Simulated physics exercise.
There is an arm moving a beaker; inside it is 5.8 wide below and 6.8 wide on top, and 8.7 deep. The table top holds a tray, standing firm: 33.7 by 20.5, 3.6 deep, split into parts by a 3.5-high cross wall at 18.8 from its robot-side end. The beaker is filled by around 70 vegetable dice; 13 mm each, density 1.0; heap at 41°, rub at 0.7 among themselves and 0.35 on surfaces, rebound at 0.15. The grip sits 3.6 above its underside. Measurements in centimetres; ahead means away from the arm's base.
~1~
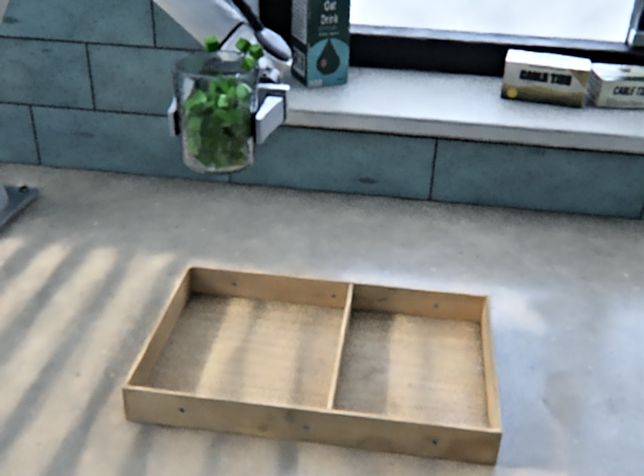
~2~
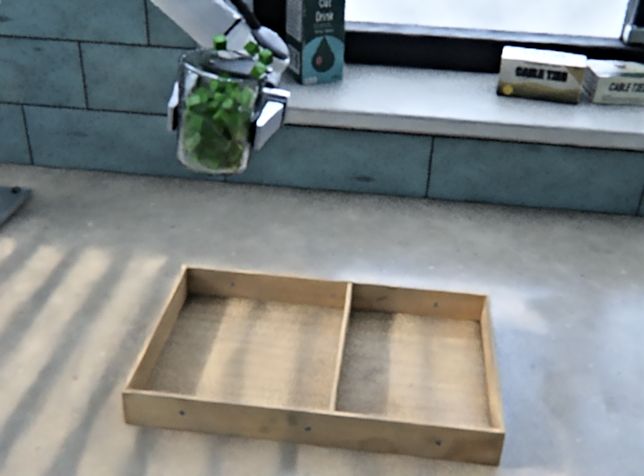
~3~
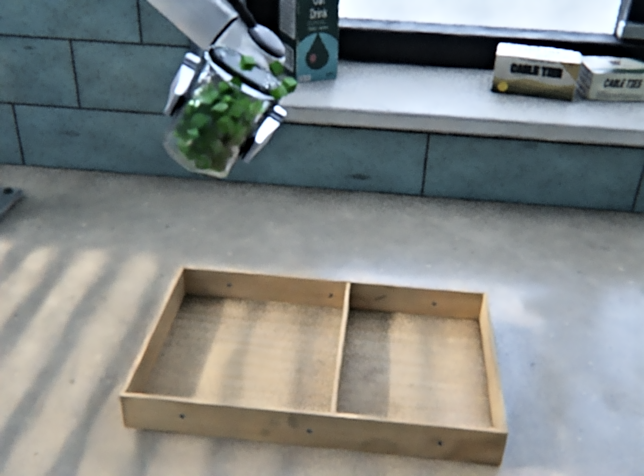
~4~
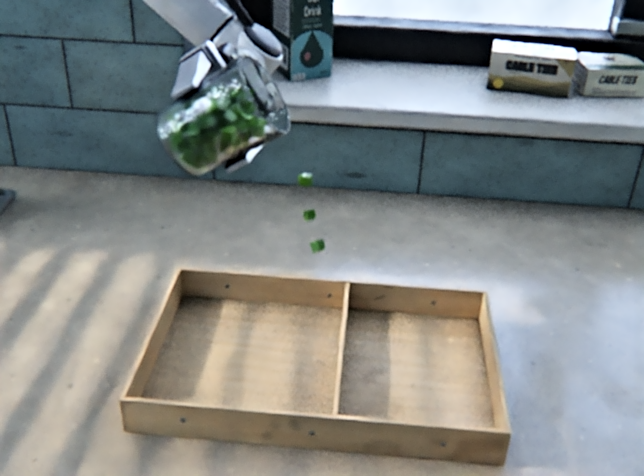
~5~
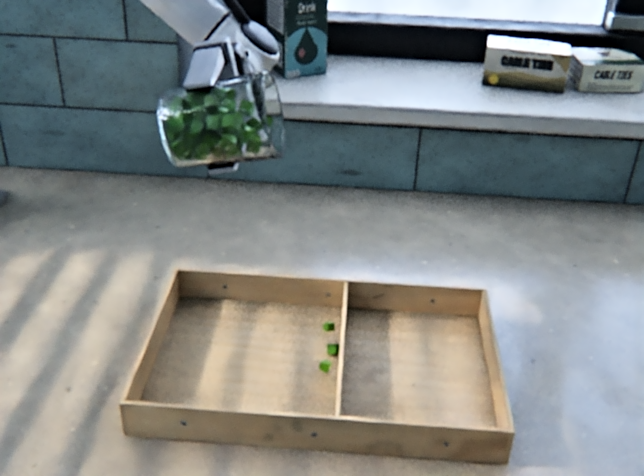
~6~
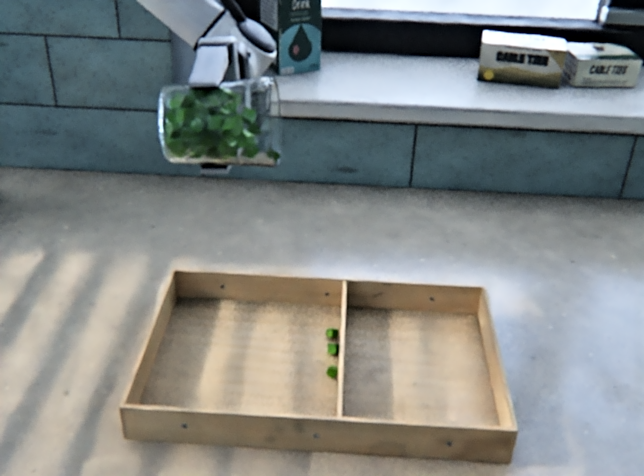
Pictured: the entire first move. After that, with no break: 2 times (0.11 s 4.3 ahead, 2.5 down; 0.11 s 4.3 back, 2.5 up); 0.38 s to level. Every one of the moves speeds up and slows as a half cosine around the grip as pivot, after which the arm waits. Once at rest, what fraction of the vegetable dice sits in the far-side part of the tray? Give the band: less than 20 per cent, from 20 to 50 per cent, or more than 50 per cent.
The band is from 20 to 50 per cent.
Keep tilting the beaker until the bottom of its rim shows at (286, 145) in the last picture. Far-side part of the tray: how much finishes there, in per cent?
I'd put it at roughly 5 %.
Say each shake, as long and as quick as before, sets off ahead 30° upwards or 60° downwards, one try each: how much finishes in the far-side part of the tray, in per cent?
Near 95 and 5 percent respectively.
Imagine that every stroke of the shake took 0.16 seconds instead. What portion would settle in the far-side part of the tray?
Then roughly 5 percent.
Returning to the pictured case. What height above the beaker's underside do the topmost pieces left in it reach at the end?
Top of the fill: Near 4.5 cm.
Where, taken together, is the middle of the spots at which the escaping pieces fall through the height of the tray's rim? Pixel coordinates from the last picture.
They come through centred close to (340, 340).
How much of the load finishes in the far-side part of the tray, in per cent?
Roughly 30 percent.
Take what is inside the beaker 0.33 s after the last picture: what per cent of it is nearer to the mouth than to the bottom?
Around 50 per cent of it.
Then, 0.33 s after the last picture, tilted 86° forward, highest piece 25 above the table; 49 in the beaker, 3 in the robot-side part, 3 in the far-side part, 18 in flight or on a rim.
Then, 0.66 s after the last picture, tilted 34° forward, highest piece 30 above the table; 31 in the beaker, 21 in the robot-side part, 20 in the far-side part, 1 in flight or on a rim.
Then, 1.02 s after the last picture, level, highest piece 27 above the table; 31 in the beaker, 21 in the robot-side part, 21 in the far-side part.
Then, 2.07 s after the last picture, level, highest piece 27 above the table; 31 in the beaker, 21 in the robot-side part, 21 in the far-side part.
Final count, 31 in the beaker, 21 in the robot-side part, 21 in the far-side part. That is 29 % in the far-side part of the tray.
